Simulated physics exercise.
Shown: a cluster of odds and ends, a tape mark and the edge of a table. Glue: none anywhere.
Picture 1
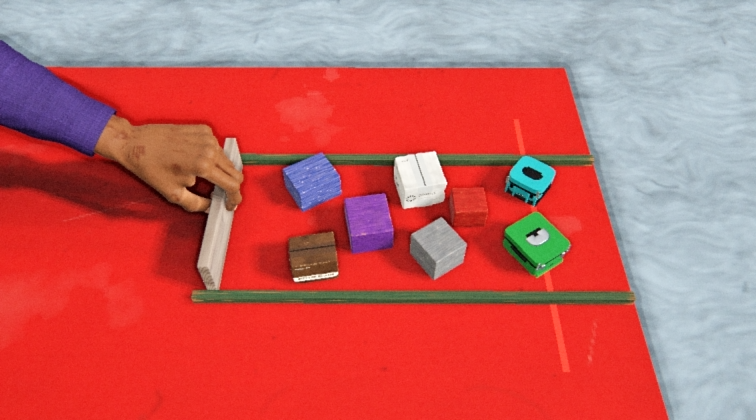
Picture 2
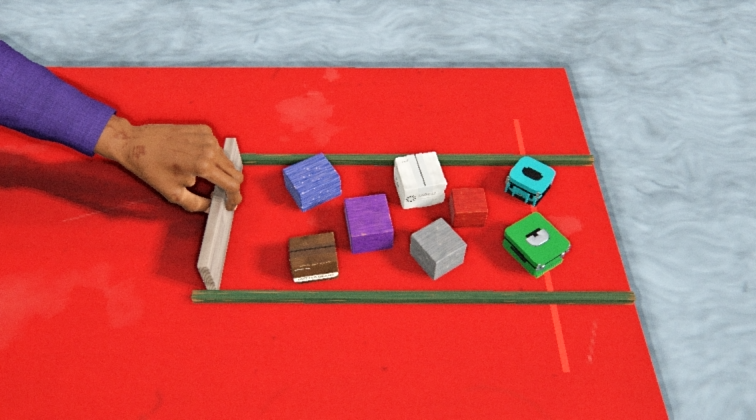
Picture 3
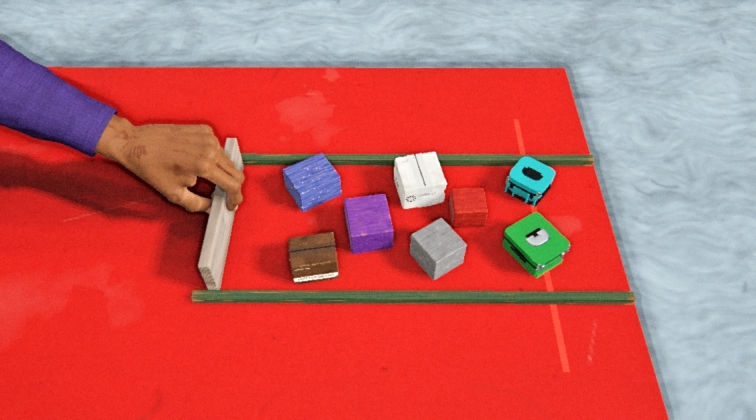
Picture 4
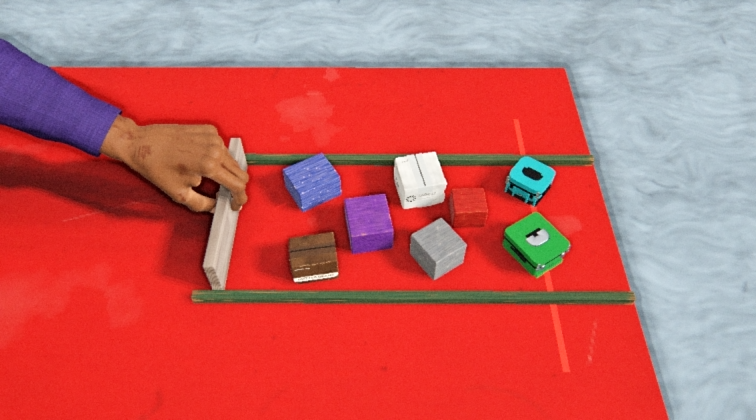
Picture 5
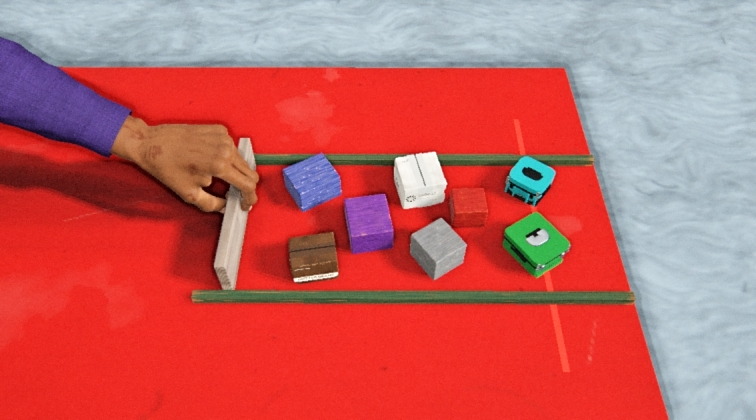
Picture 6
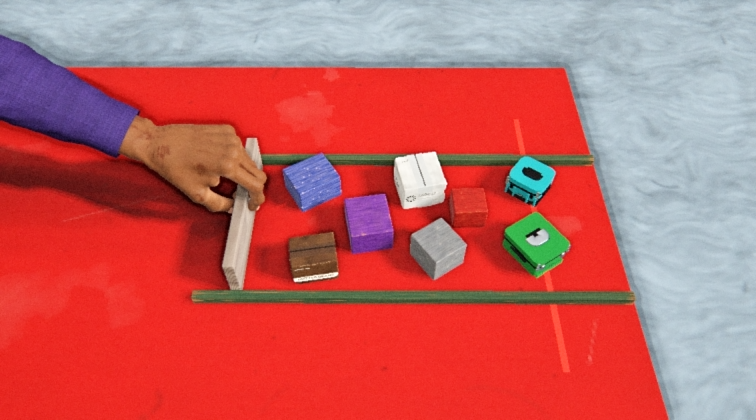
On a red tabletop between two green strips, a hand in a purple sleeve holds an upright pale board, at first nearly still, then slides it slightly right toward scattered blocks and turquoise and green cases, which stay still.
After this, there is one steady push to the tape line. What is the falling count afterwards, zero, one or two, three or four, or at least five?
Afterwards the falling count is one or two.
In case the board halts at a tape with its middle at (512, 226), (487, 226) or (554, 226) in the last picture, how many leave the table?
1, 0, 4.
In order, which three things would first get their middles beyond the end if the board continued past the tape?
It goes the turquoise case, followed by the green case, and then the white box.
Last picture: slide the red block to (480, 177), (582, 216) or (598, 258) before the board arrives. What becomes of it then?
Going through them in turn, the case fails to stay, then fails to stay, then fails to stay.
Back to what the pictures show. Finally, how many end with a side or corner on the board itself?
Number: 3.
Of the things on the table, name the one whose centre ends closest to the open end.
The white box winds up nearest.
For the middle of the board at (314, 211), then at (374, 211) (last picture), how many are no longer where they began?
The counts are 2 and 6.
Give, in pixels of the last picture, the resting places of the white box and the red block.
White box at about (597, 177), red block at about (599, 221).
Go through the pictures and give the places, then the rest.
The first picture shows turquoise case (530, 181); green case (535, 245); red block (468, 207); board (222, 211); tape (537, 226).
The second picture shows green case (535, 245); blue block (312, 182).
The third picture shows red block (468, 208); grey block (437, 249).
The fourth picture shows turquoise case (530, 181); board (228, 211).
The fifth picture shows green case (535, 245); brown box (314, 258).
The sixth picture shows turquoise case (530, 181); green case (535, 245); red block (468, 208); board (245, 211); tape (537, 226).
Early on, none off yet; turquoise case at rest near (530, 181); green case at rest near (535, 245); red block moving near (478, 209).
Finally, the number that fall off is one or two; lost, green case and turquoise case.
